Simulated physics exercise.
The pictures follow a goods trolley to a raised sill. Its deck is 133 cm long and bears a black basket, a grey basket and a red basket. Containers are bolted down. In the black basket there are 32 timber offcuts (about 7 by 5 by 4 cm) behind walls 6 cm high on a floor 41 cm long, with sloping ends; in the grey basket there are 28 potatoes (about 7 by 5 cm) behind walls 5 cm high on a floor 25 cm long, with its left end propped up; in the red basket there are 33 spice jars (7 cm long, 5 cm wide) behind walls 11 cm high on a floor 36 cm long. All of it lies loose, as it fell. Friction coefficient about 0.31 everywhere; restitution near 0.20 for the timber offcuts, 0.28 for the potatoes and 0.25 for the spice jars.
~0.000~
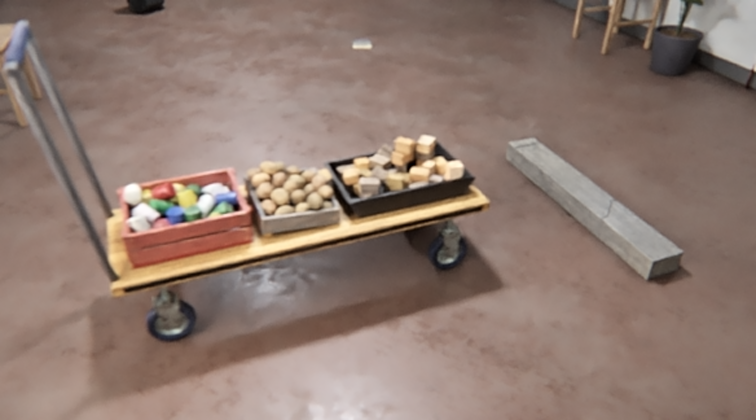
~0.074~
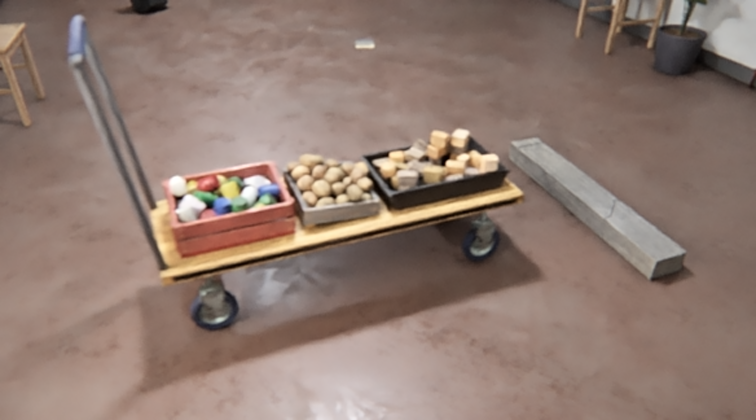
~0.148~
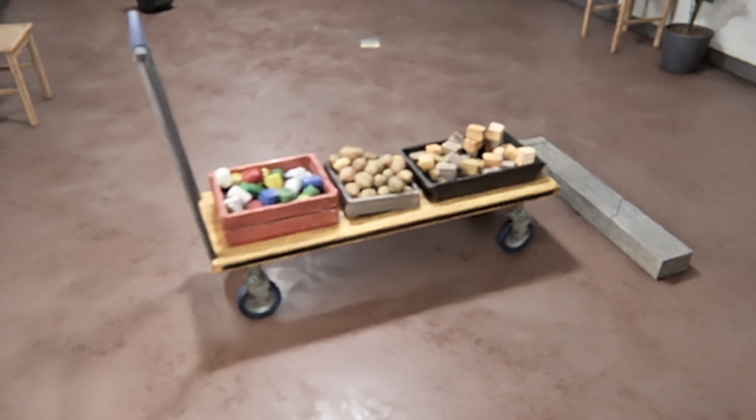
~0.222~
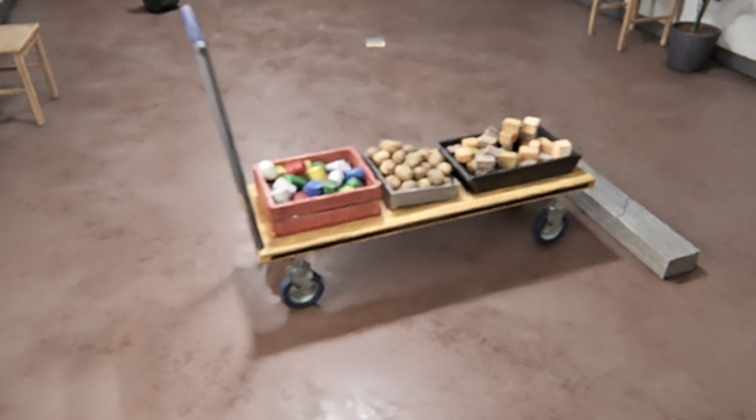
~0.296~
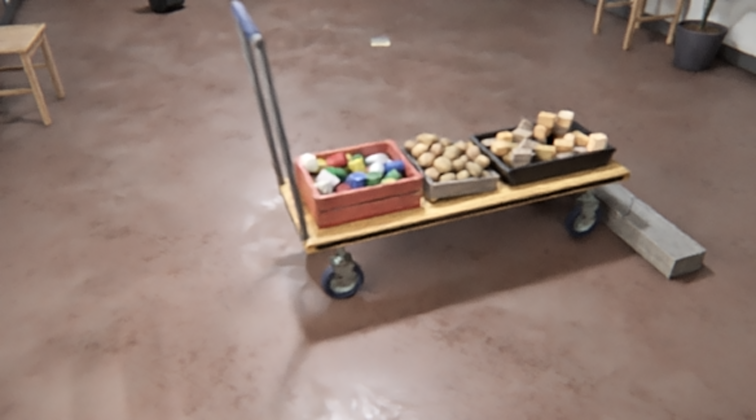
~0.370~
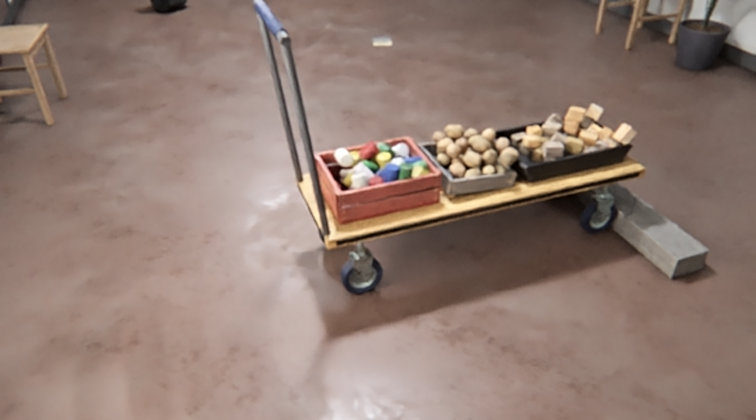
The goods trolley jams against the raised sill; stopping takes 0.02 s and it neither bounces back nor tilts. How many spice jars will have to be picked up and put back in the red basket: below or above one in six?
Less than a sixth of the spice jars leave the red basket.
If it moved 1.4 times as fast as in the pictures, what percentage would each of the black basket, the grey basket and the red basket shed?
In that case black basket 20, grey basket 50, red basket 10 per cent.
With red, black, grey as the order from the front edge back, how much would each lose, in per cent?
Then black basket 10, grey basket 40, red basket 0 per cent.
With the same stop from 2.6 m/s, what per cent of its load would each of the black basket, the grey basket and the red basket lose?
Then black basket 20, grey basket 50, red basket 10 per cent.
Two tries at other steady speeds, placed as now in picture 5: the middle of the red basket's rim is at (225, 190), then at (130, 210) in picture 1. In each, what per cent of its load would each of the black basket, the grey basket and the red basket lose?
Black basket 10 then 20, grey basket 40 then 50, red basket 0 then 10 per cent.
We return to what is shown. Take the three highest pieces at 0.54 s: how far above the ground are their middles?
Some 48 cm up.
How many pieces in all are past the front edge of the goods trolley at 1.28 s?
About 6.
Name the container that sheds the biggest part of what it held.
It is the grey basket.
After 0.42 s, 2 of 32 out of the black basket, 5 of 28 out of the grey basket and 0 of 33 out of the red basket.
After 0.54 s, 5 of 32 out of the black basket, 11 of 28 out of the grey basket and 0 of 33 out of the red basket.
After 0.77 s, 6 of 32 out of the black basket, 11 of 28 out of the grey basket and 0 of 33 out of the red basket.
Outcome (at 1.28 s), 6 of 32 out of the black basket, 11 of 28 out of the grey basket and 0 of 33 out of the red basket. Asked share, 0 of 33, 0 per cent.
